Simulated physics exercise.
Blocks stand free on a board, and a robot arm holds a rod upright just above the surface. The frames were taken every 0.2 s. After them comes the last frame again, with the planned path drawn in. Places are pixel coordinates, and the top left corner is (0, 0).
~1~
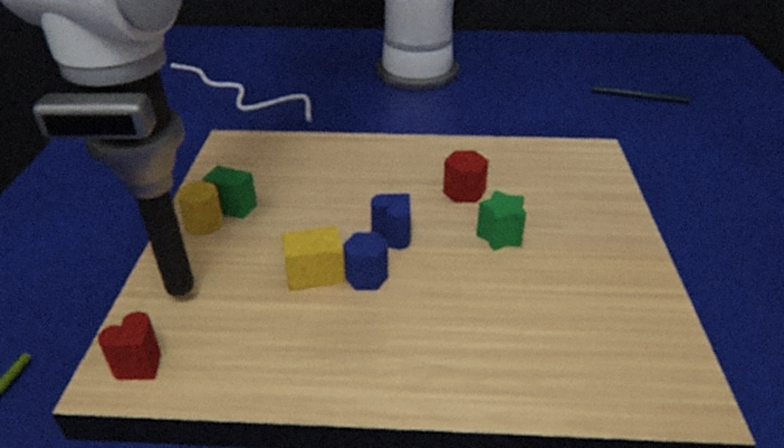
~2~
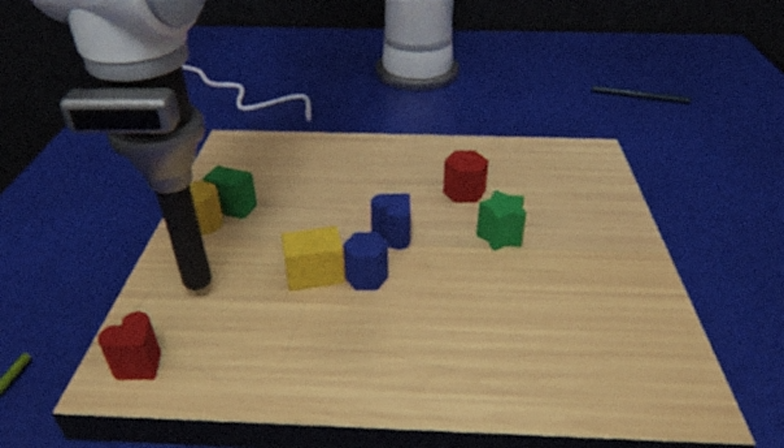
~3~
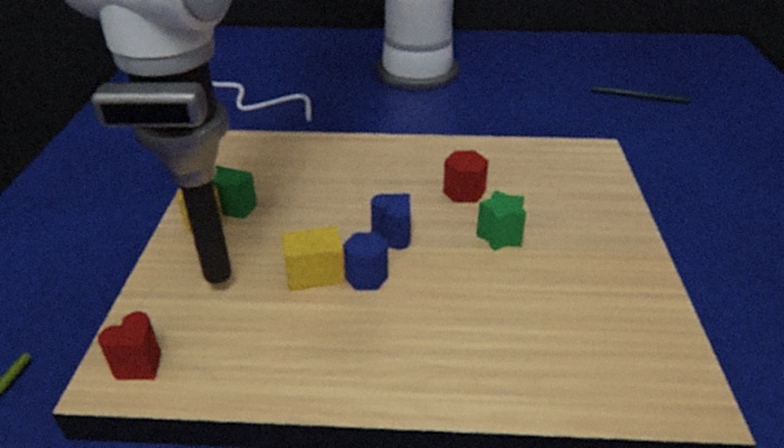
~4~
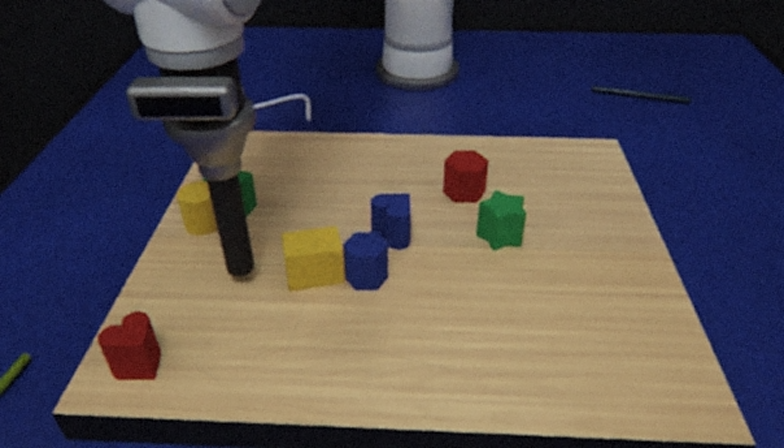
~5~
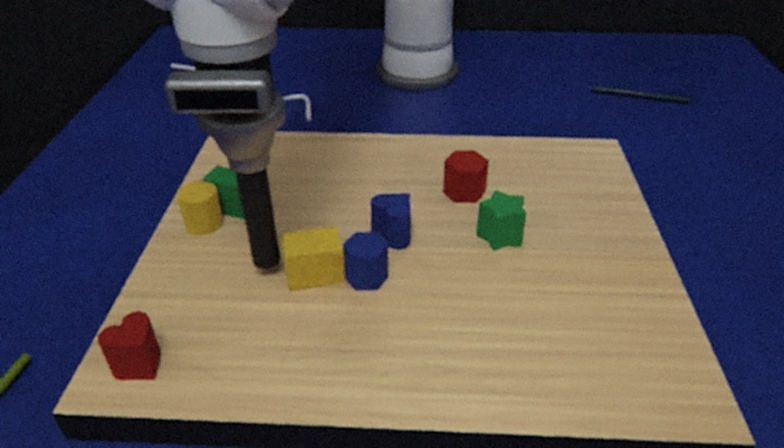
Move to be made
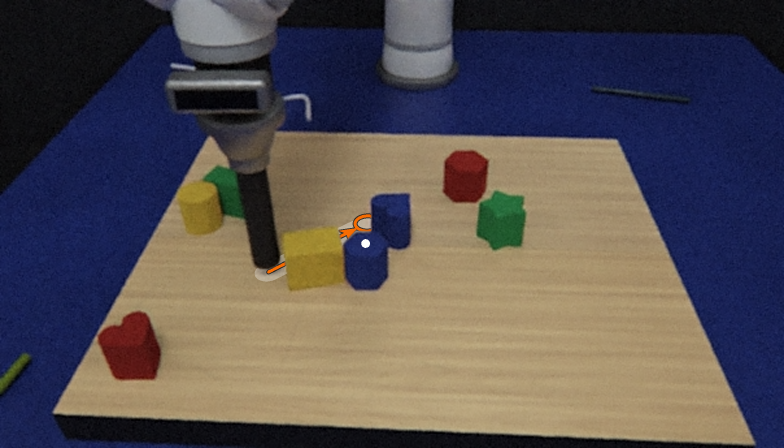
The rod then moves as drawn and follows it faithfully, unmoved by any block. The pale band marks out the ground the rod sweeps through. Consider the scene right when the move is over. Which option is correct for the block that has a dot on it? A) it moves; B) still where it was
I'll go with A - it moves.
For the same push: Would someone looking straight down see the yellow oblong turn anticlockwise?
No.
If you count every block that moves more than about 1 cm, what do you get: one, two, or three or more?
The result: Two blocks.
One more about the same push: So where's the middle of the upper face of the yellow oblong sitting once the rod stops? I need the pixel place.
Its top middle: (338, 234).
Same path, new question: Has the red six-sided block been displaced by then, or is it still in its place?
The block in question stays where it was by the end.
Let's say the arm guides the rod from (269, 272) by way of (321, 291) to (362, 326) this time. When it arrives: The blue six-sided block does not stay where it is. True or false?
Verdict: True.
The line goes from (269, 272) to (367, 223); the dot is on the blue six-sided block.
The first path, step by step. One third of the way, rod at (303, 244); yellow oblong at (331, 237), turned 40° clockwise; blue six-sided block at (378, 249), turned 15° anticlockwise.
Two thirds of the way, rod at (337, 228); yellow oblong at (338, 234), turned 65° clockwise; blue six-sided block at (383, 252), turned 20° anticlockwise.
At the end, rod at (367, 214); yellow oblong at (338, 234), turned 65° clockwise; blue six-sided block at (383, 252), turned 20° anticlockwise; blue heart-shaped block at (397, 203); red six-sided block unmoved.
